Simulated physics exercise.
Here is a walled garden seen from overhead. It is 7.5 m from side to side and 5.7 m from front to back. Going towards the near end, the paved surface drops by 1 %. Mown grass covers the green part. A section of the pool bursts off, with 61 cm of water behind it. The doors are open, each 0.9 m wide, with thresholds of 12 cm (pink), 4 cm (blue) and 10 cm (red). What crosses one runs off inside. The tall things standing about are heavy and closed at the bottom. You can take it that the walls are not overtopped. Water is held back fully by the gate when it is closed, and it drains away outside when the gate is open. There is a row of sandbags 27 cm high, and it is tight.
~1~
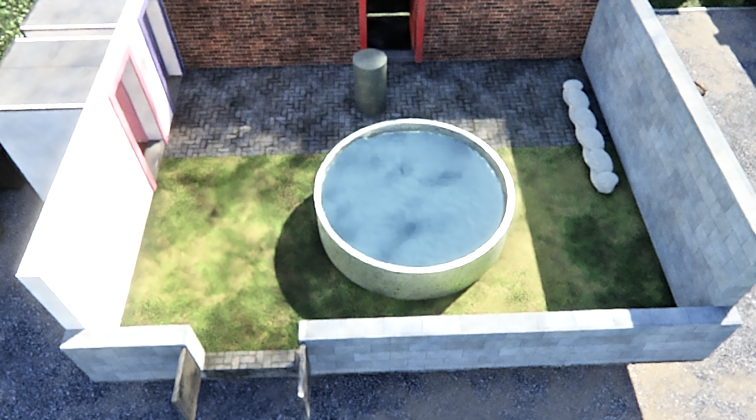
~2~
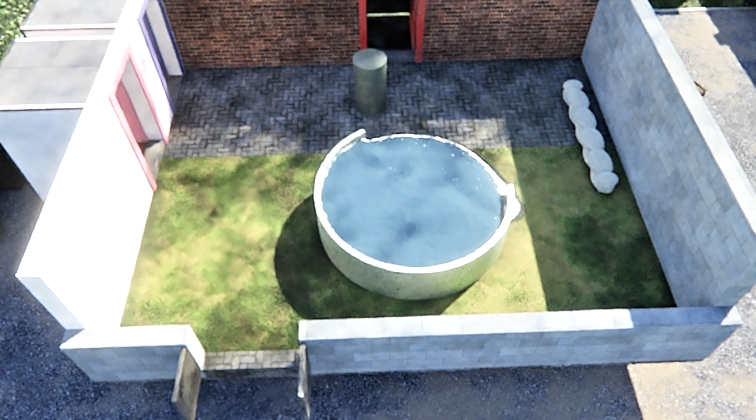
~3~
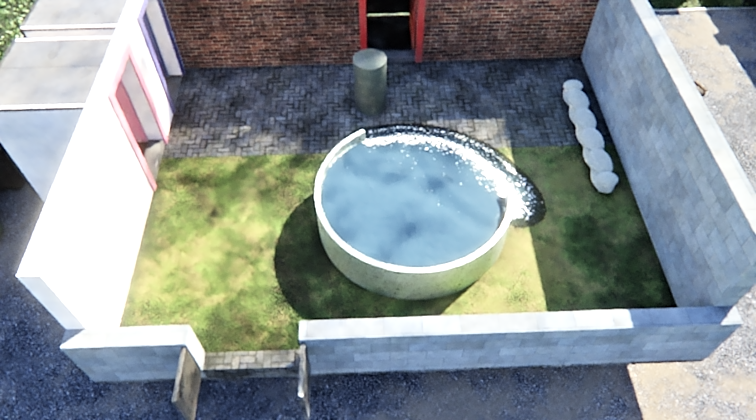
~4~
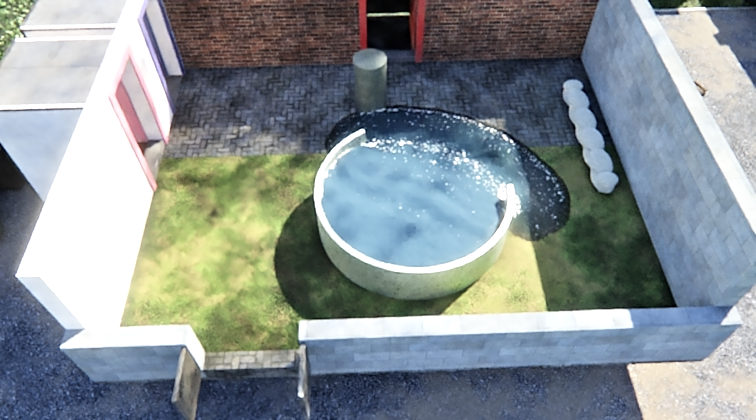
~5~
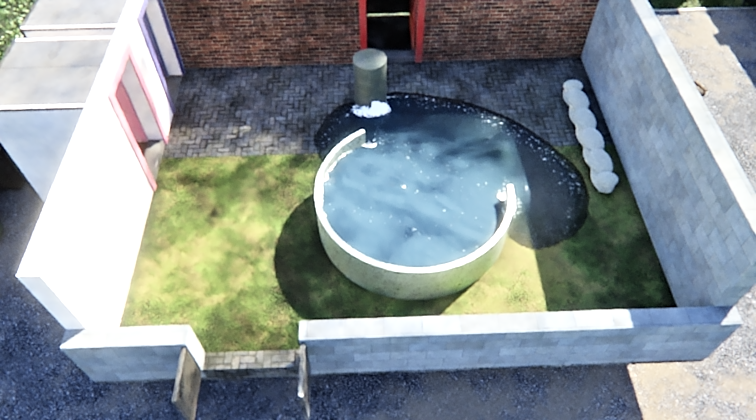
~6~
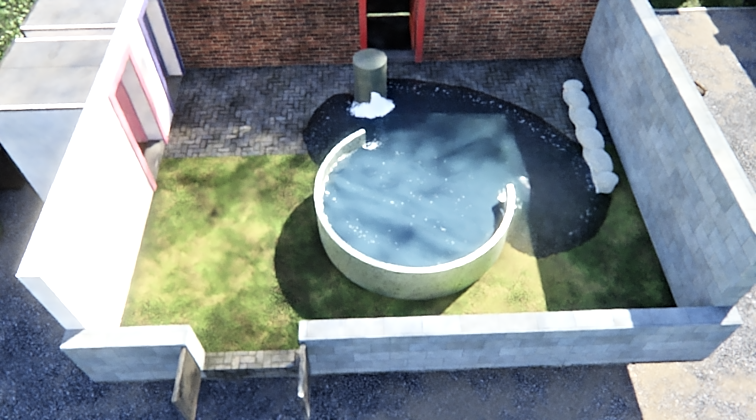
A round, pale-rimmed pool of blue water sits in a walled garden seen from high above, the camera still. Around it lie green grass and grey paving, with a brick wall and red-framed doorway behind, a grey-green cylinder near the back and white sandbags at right. The pool's back-right side breaks open, and water pours out with white flecks, spreading darkly over paving and grass, foaming against the cylinder and reaching the sandbags.
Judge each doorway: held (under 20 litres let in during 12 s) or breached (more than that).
The pink door will see less than the limit, the blue door will see more than the limit, the red door will see more than the limit.
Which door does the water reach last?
That would be the pink one.
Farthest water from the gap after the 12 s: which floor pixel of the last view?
I'd put it near pixel (113, 355) of the last picture.
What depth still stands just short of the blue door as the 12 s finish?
The depth there is around 4.0 cm.
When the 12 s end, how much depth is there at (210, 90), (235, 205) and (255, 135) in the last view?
4, 6 and 5 cm.
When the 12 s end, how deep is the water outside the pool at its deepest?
Roughly 12 cm.
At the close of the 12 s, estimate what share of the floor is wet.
Covered: Roughly 100 per cent.
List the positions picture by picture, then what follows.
The pool at (414, 192) is whole and still, 61 cm deep, in the first frame.
The front is at (514, 217), 1.5 m from the gap at (449, 151); 0.7 m2 of floor is under water; 61 cm left at the back of the pool, in the second frame.
Water pours out at (449, 153) and has run 1.7 m, to (538, 216); deepest outside 31 cm, 61 cm at the pool's back, in the third frame.
The front is at (560, 222), 2.0 m from the gap at (448, 155); 4.3 m2 of floor is under water; 61 cm left at the back of the pool, in the fourth frame.
Water pours out at (448, 155) and has run 2.2 m, to (579, 218); deepest outside 34 cm, 61 cm at the pool's back, in the fifth frame.
Water pours out at (448, 155) and has run 2.5 m, to (599, 218); deepest outside 57 cm, 60 cm at the pool's back, in the sixth frame.
A moment later water covers 40 % of the floor and is deepest (34 cm) near (436, 65); pink door not reached, blue door not reached, red door 18 cm at the sill, 10 L in.
Soon after water covers 50 % of the floor and is deepest (47 cm) near (570, 61); pink door not reached, blue door not reached, red door 20 cm at the sill, 44 L in.
Next water covers 65 % of the floor and is deepest (33 cm) near (567, 80); pink door 2 cm at the sill, 0 L in, blue door 8 cm at the sill, 8 L in, red door 16 cm at the sill, 90 L in.
Later on water covers 85 % of the floor and is deepest (20 cm) near (684, 334); pink door 10 cm at the sill, 0 L in, blue door 11 cm at the sill, 69 L in, red door 7 cm at the sill, 117 L in.
At the end water covers 100 % of the floor and is deepest (12 cm) near (656, 335); pink door 5 cm at the sill, 0 L in, blue door 4 cm at the sill, 125 L in, red door 7 cm at the sill, 118 L in.
